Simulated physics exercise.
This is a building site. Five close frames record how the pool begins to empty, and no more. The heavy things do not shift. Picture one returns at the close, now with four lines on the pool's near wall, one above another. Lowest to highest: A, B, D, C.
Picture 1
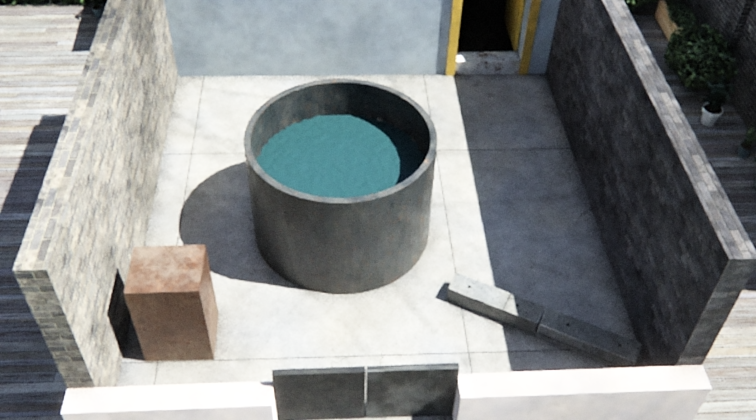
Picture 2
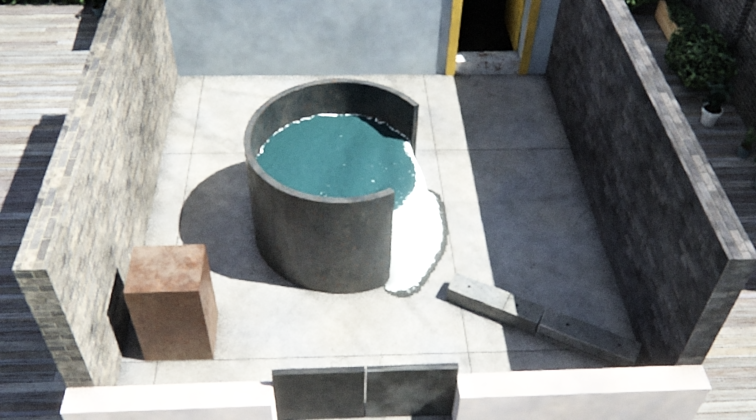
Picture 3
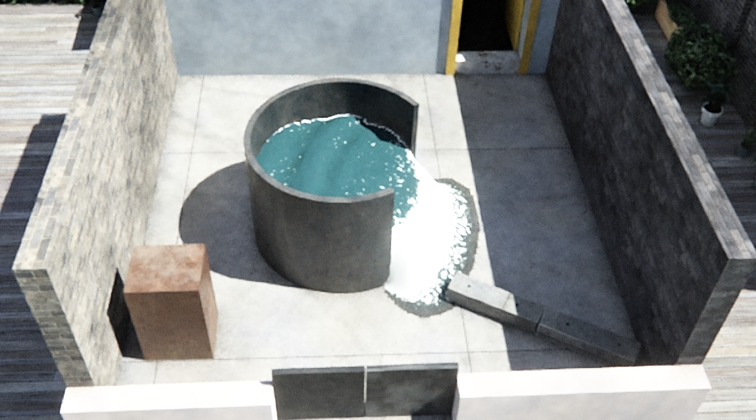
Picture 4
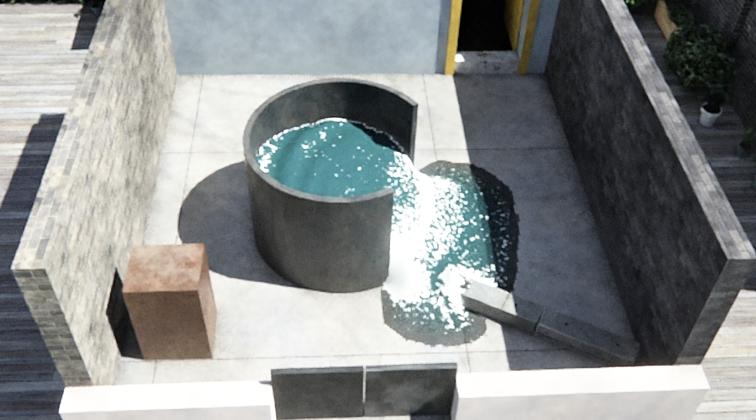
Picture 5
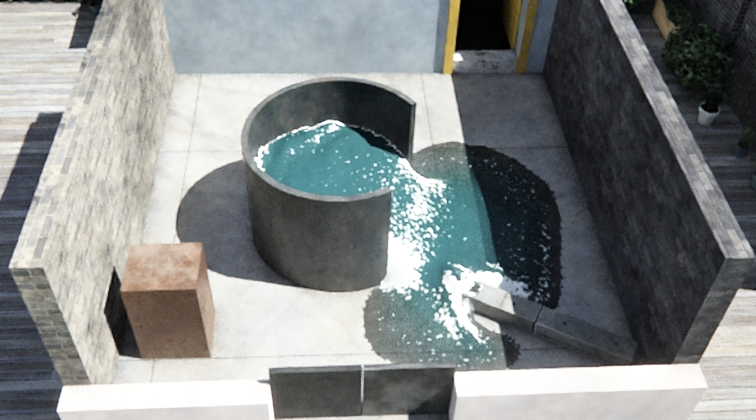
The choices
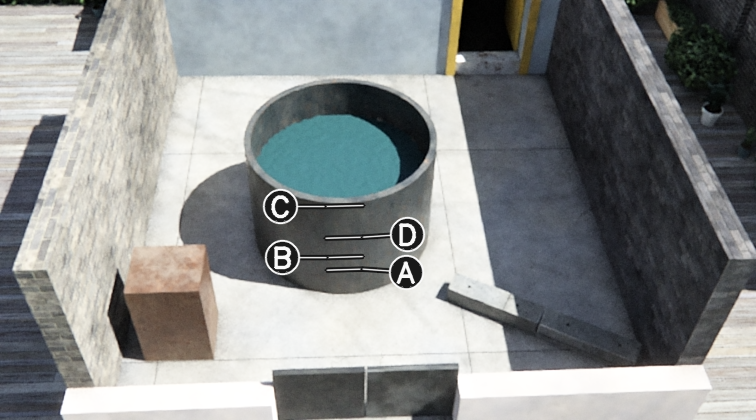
Water sat still in a round grey tank until part of the tank's right side was suddenly gone, then poured out in white foam and spread across the pale floor around the low concrete blocks.
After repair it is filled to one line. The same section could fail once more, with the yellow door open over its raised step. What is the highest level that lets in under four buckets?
Choose D.
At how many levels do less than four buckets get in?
Three.
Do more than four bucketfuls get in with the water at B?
No.
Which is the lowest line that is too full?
The answer is C.
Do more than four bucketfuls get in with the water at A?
No, that is safe.
In white, A at (344, 269); B at (344, 257); C at (343, 205); D at (344, 237); from the bottom up A, B, D, C.
If A is chosen, nothing gets over.
If B is chosen, nothing gets over.
If C is chosen, about 8 bucketfuls get in.
If D is chosen, a splash gets over, under a bucket.
